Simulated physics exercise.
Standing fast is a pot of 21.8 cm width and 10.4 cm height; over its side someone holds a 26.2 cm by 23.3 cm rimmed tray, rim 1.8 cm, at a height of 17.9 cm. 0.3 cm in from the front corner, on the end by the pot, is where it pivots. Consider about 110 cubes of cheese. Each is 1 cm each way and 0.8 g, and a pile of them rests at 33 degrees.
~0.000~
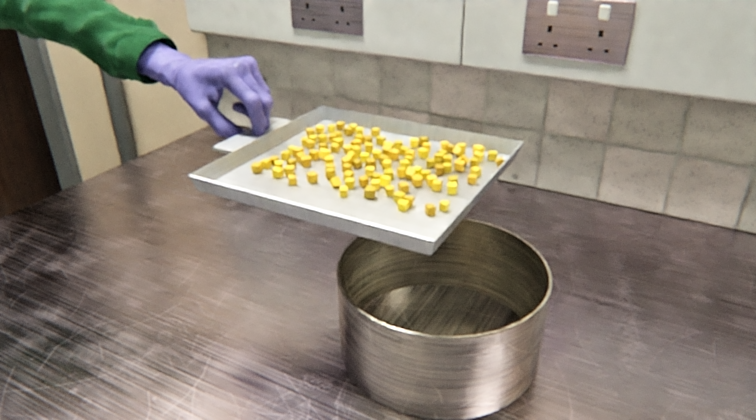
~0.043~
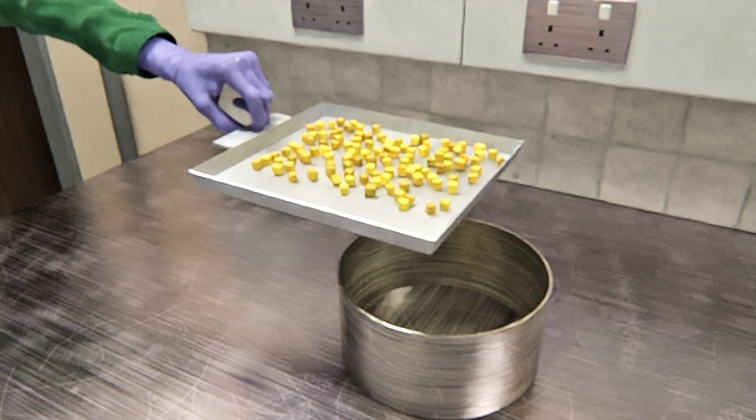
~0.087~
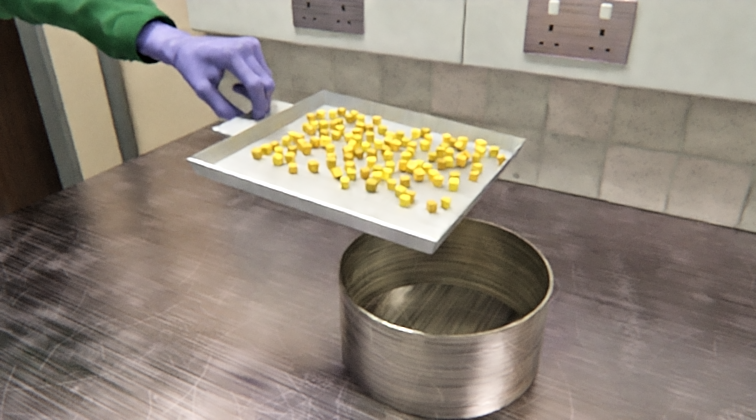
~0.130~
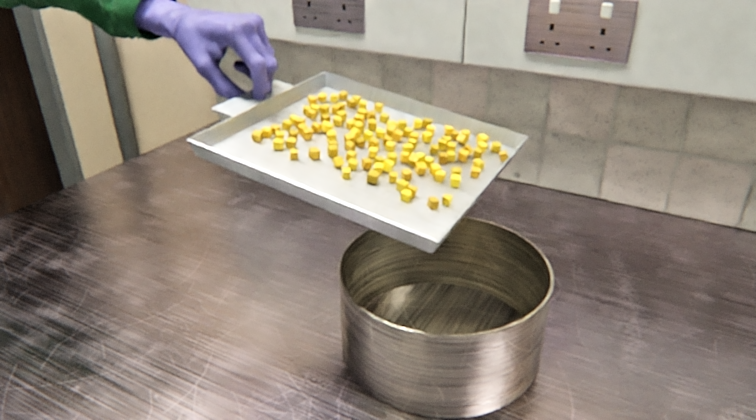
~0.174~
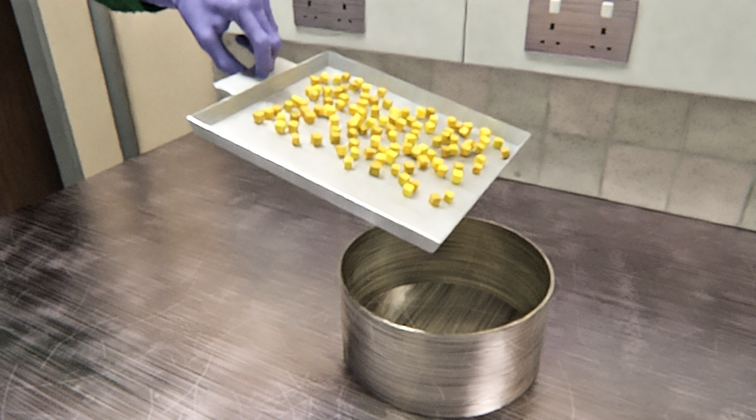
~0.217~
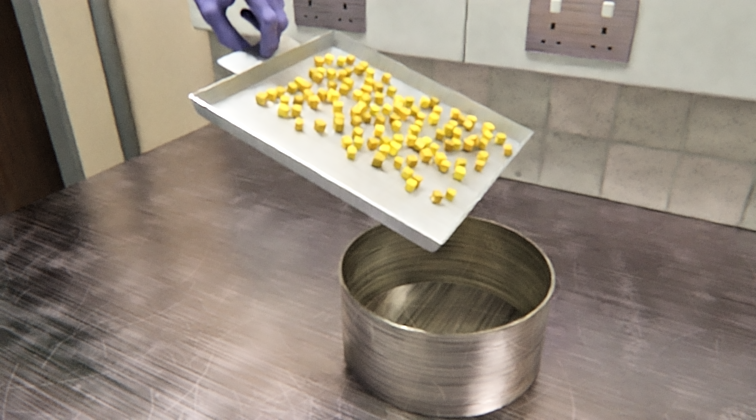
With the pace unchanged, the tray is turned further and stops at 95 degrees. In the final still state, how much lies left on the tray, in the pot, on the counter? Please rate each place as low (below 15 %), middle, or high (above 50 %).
Left on the tray: Low, pot: Middle, counter: High.
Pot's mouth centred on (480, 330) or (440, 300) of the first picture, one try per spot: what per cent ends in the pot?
I'd say close to 70 percent for the first spot and 50 percent for the second.
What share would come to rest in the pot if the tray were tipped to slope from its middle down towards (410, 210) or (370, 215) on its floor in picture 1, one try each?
I'd put it at roughly 0 per cent for the first tilt and roughly 0 per cent for the second.
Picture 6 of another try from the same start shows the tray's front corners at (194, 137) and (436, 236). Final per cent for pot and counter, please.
Split: Pot = 0, counter = 100.
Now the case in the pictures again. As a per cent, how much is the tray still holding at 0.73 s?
50%, roughly.
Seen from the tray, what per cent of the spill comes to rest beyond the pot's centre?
That comes to roughly 100 percent.
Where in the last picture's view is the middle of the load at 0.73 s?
The load's centre is near (527, 203) at that time.
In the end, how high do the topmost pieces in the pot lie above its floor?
Around 1.0 cm above the floor.
Then, at 0.53 s, tilt 57 degrees; the tray holds 100 %, the pot 0 %.
After 0.73 s, tilt 81 degrees; the tray holds 50 %, the pot 0 %.
After 1.06 s, tilt 95 degrees; the tray holds 0 %, the pot 25 %.
In the end, at 2.2 s, tray 0 %, pot 25 %, counter 75 %.
